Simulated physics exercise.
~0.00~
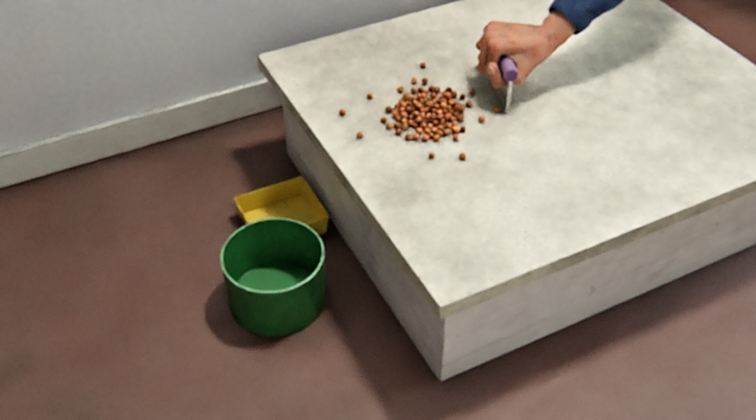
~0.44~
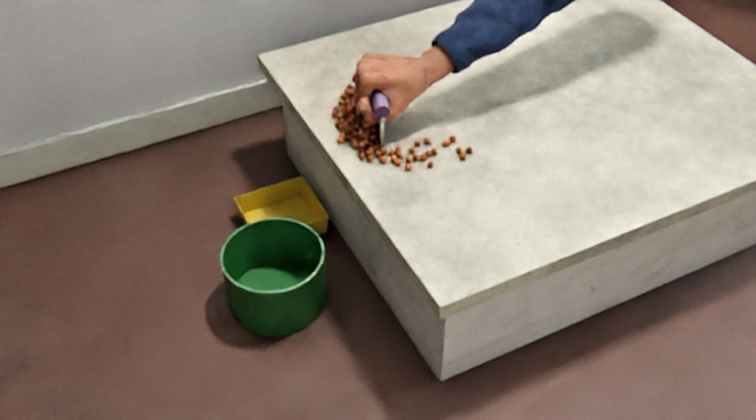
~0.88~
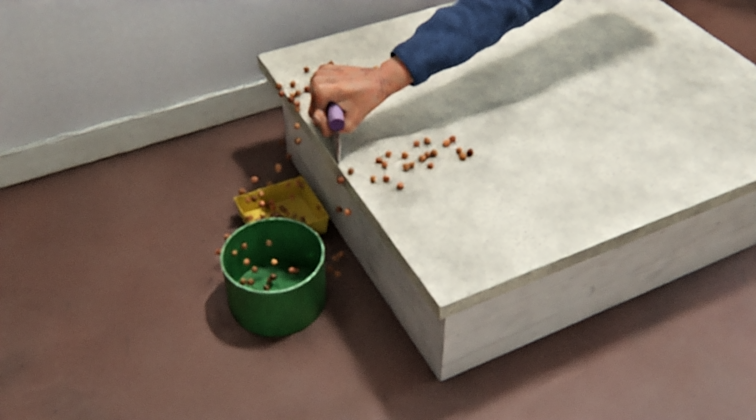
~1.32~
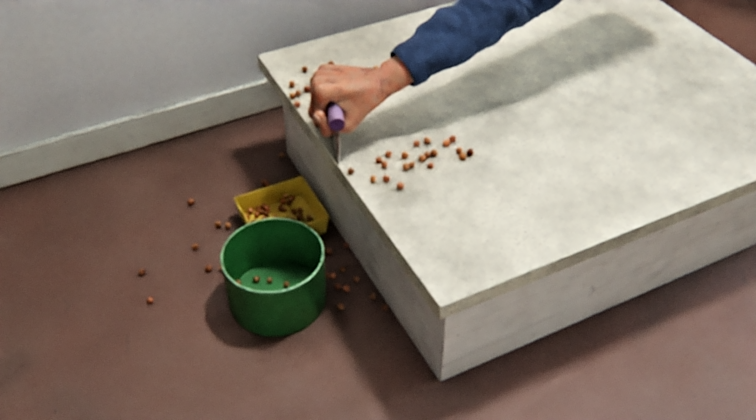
A hand in a blue sleeve, gripping a purple-handled scraper, works over a small heap of hazelnuts on a pale, stone-like slab, seen from above at an angle. Below the slab's left side, a yellow tin and a round green pot stand on the reddish-brown floor. The scraper sweeps left, pushing the nuts toward the edge while some trail behind. It stops at the edge as many spill over and scatter downward. Several land in the tin, fewer in the pot, and others lie around the floor, while the rest remain on top.
